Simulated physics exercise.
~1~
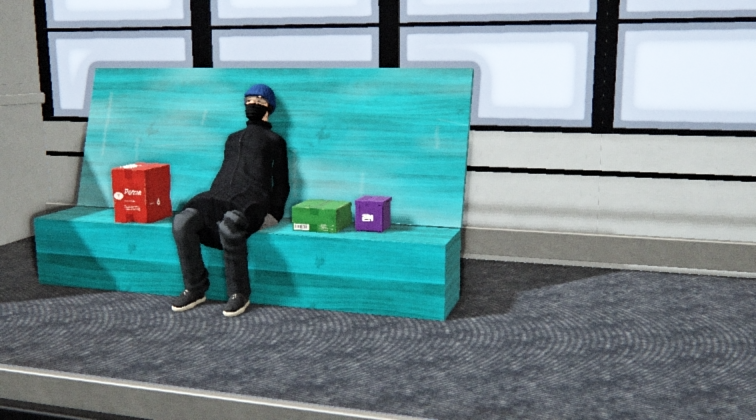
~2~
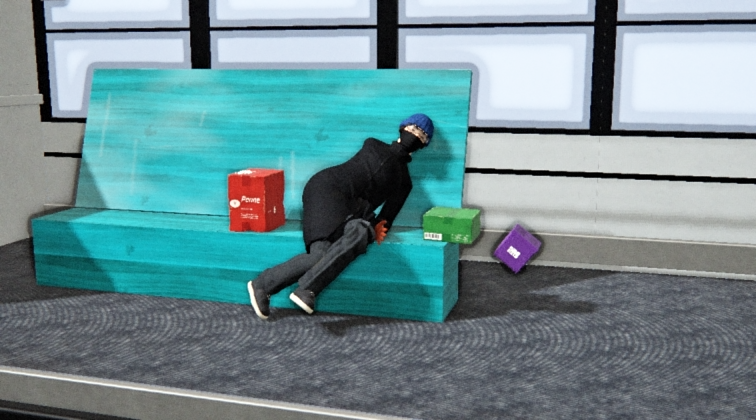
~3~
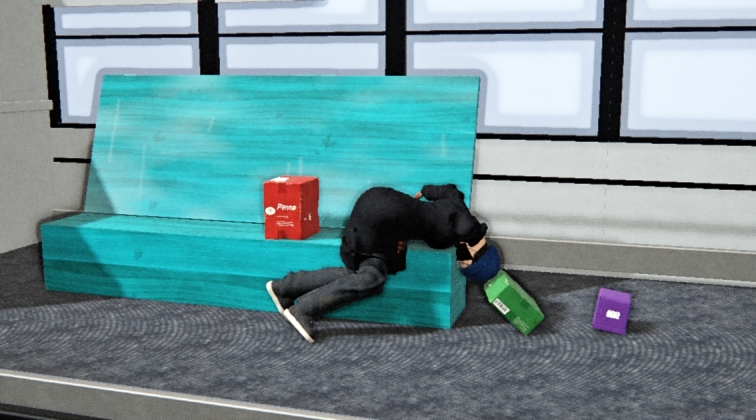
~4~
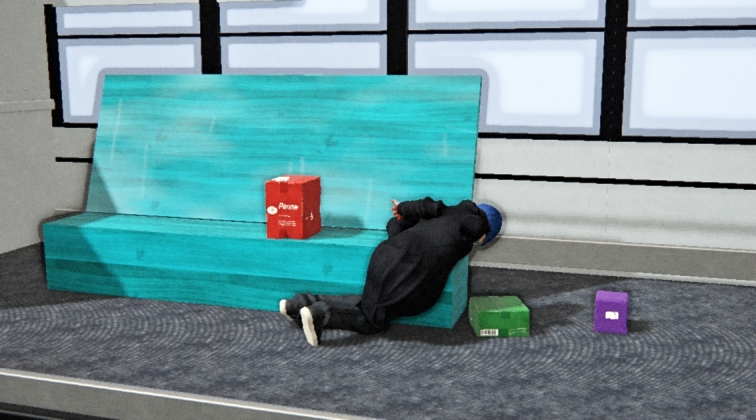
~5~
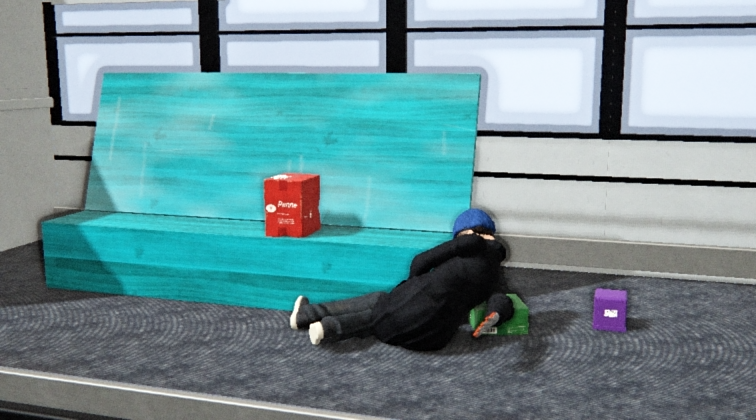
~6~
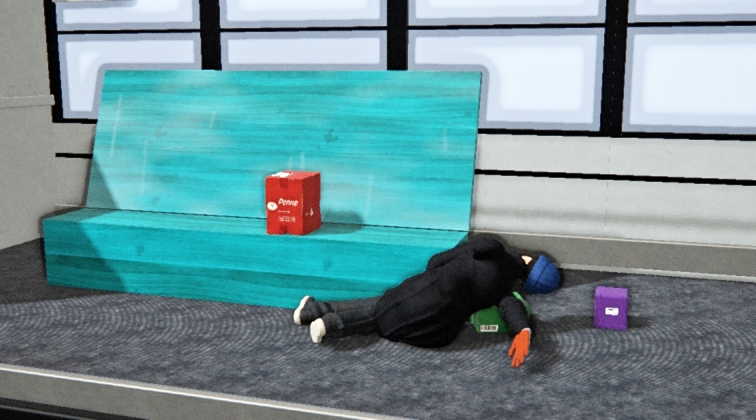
A limp passenger in black slid right along a turquoise bench, as purple and green boxes beside them tumbled off the end, then slumped over the edge and ended sprawled on the floor across the green one, while the red box stayed upright on the seat.
